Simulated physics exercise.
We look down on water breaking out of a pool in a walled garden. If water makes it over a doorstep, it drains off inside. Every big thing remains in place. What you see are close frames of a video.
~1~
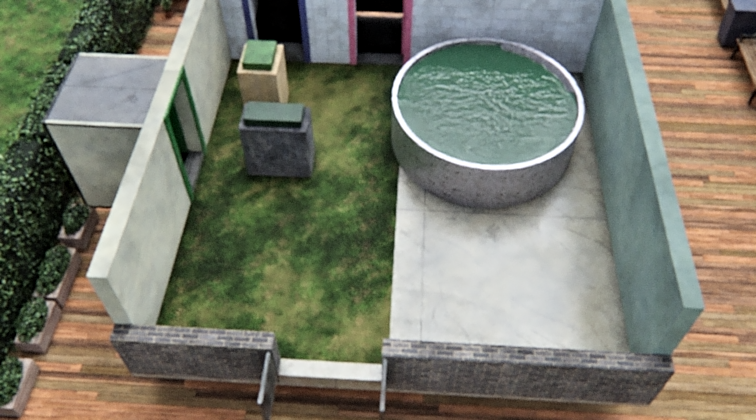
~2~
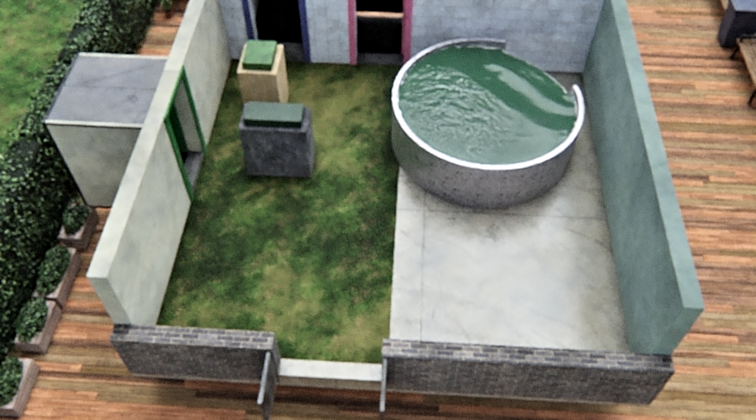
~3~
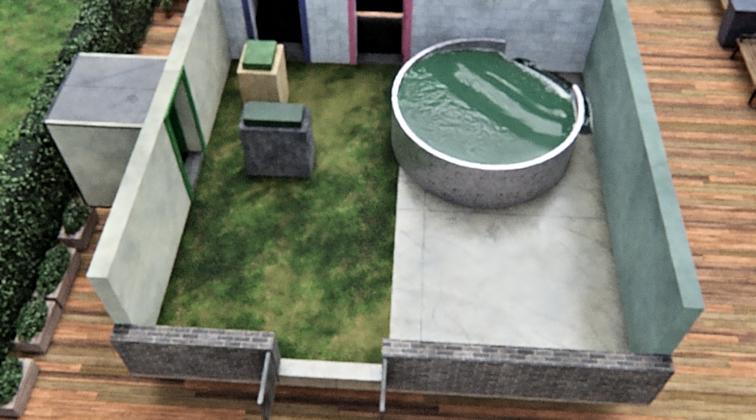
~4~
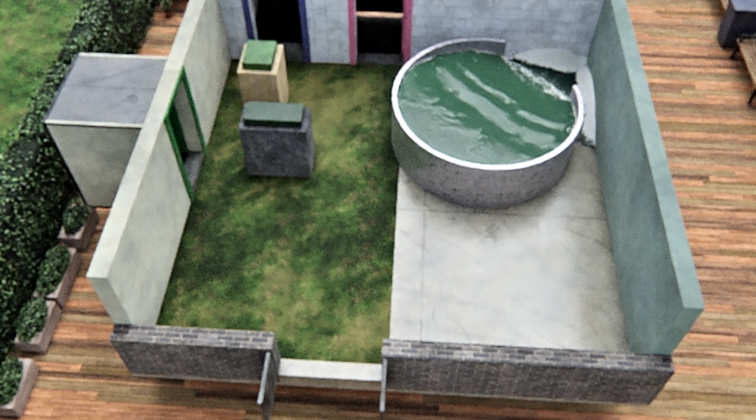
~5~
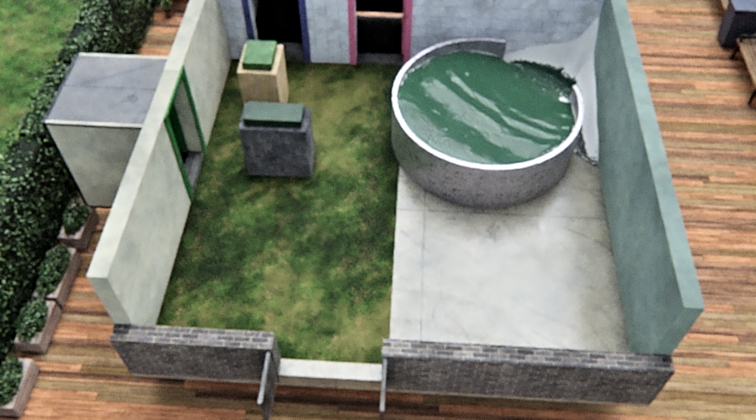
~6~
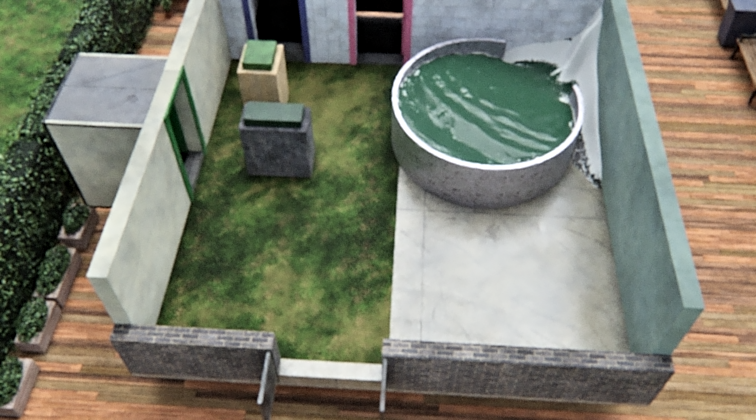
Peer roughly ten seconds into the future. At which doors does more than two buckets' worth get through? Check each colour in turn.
The green door lets through two buckets or less; the blue door lets through two buckets or less; the pink door lets through two buckets or less.
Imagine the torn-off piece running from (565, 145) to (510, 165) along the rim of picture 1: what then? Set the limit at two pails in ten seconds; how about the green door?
Note: Green overshoots.
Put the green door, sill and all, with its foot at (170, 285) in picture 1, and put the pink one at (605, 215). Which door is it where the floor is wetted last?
The green-painted one.
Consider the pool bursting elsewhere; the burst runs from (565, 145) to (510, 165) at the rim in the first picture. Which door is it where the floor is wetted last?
It's the blue door.
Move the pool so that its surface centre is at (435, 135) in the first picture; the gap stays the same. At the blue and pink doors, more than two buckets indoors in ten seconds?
The blue door stays within the limit, and the pink door exceeds the limit.
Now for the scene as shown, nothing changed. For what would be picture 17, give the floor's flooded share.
Near 30 in a hundred.
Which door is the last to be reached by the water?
It's the door marked green.
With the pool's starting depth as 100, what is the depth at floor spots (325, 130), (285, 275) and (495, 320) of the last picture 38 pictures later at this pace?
At the three places, in the order asked: Around 10, 6 and 14 per cent.
A moment on, water covers 15 % of the floor; the green door not reached, the blue door not reached, the pink door wet at the sill, nothing in.
Next, water covers 30 % of the floor; the green door not reached, the blue door not reached, the pink door under two buckets in.
Then, water covers 55 % of the floor; the green door not reached, the blue door wet at the sill, nothing in, the pink door under two buckets in.
Later, water covers 90 % of the floor; the green door wet at the sill, nothing in, the blue door wet at the sill, nothing in, the pink door under two buckets in.
In the end, water covers 100 % of the floor; the green door wet at the sill, nothing in, the blue door wet at the sill, nothing in, the pink door under two buckets in.
